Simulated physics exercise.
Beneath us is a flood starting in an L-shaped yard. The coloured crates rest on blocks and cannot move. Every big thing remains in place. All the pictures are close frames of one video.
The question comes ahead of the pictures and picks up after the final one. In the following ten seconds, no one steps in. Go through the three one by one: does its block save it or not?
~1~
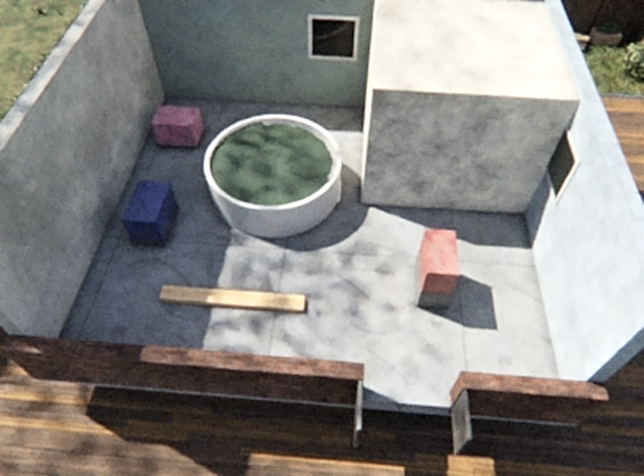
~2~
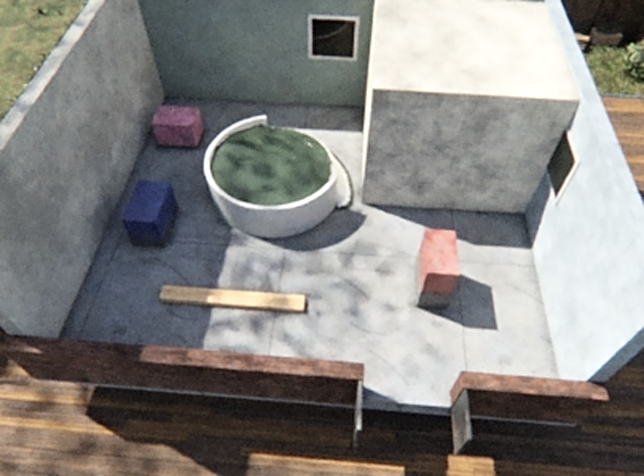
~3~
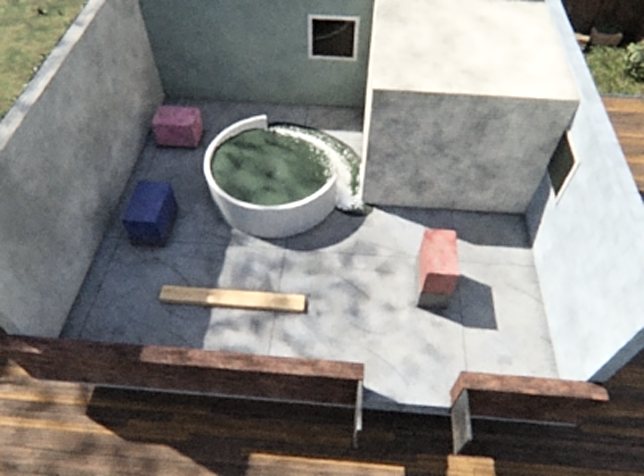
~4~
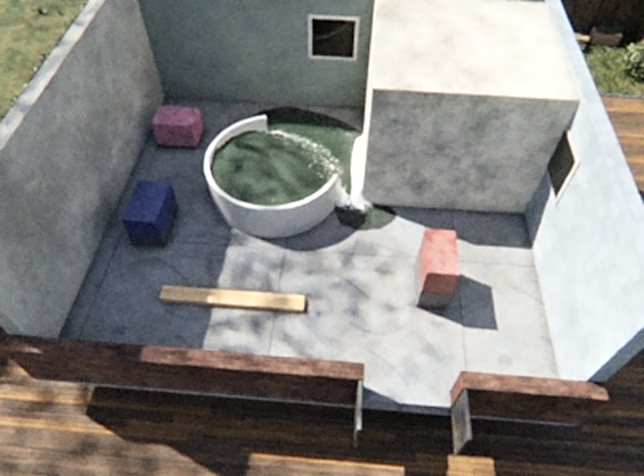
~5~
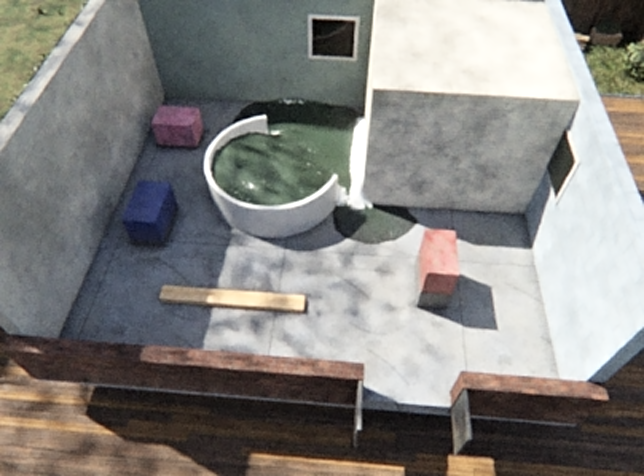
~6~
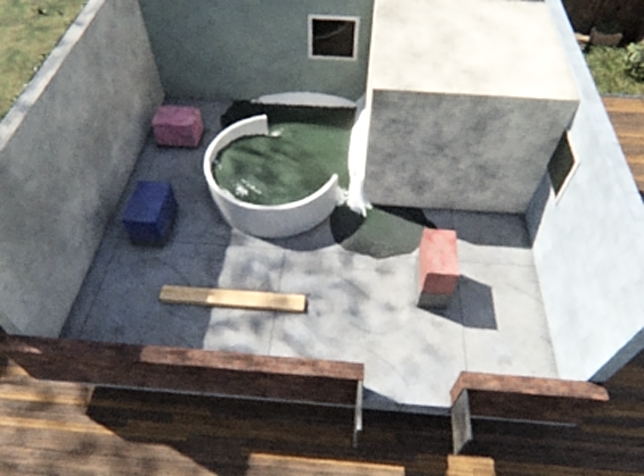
In the end the red crate is going to stay clear of the water; the pink crate is going to be reached by the water; the blue crate is going to be reached by the water.
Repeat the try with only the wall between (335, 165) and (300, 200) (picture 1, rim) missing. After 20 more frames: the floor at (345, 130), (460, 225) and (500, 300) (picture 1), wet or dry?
First spot drenched, second drenched, third drenched.
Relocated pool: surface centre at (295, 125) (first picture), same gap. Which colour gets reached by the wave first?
I'd say the pink-painted one is first.
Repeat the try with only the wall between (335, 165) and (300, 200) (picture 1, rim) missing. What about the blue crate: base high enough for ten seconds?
In that case the blue crate is never flooded.
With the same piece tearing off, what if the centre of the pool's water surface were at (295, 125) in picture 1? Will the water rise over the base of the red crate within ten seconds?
Result - red crate stays clear.
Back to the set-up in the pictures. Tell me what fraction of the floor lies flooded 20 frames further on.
About 60 %.
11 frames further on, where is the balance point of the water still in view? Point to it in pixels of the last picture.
The water's centre sits above (301, 155).
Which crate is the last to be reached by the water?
It would be the one in blue.
A moment on, water covers 25 % of the floor; the red crate water round its plinth, the pink crate water round its plinth, the blue crate not reached.
Next, water covers 40 % of the floor; the red crate water round its plinth, the pink crate water round its plinth, the blue crate not reached.
Then, water covers 60 % of the floor; the red crate water round its plinth, the pink crate water round its plinth, the blue crate water round its plinth.
Later, water covers 80 % of the floor; the red crate water round its plinth, the pink crate water round its plinth, the blue crate water round its plinth.
In the end, water covers 95 % of the floor; the red crate stayed above the water, the pink crate was topped, the blue crate was topped.
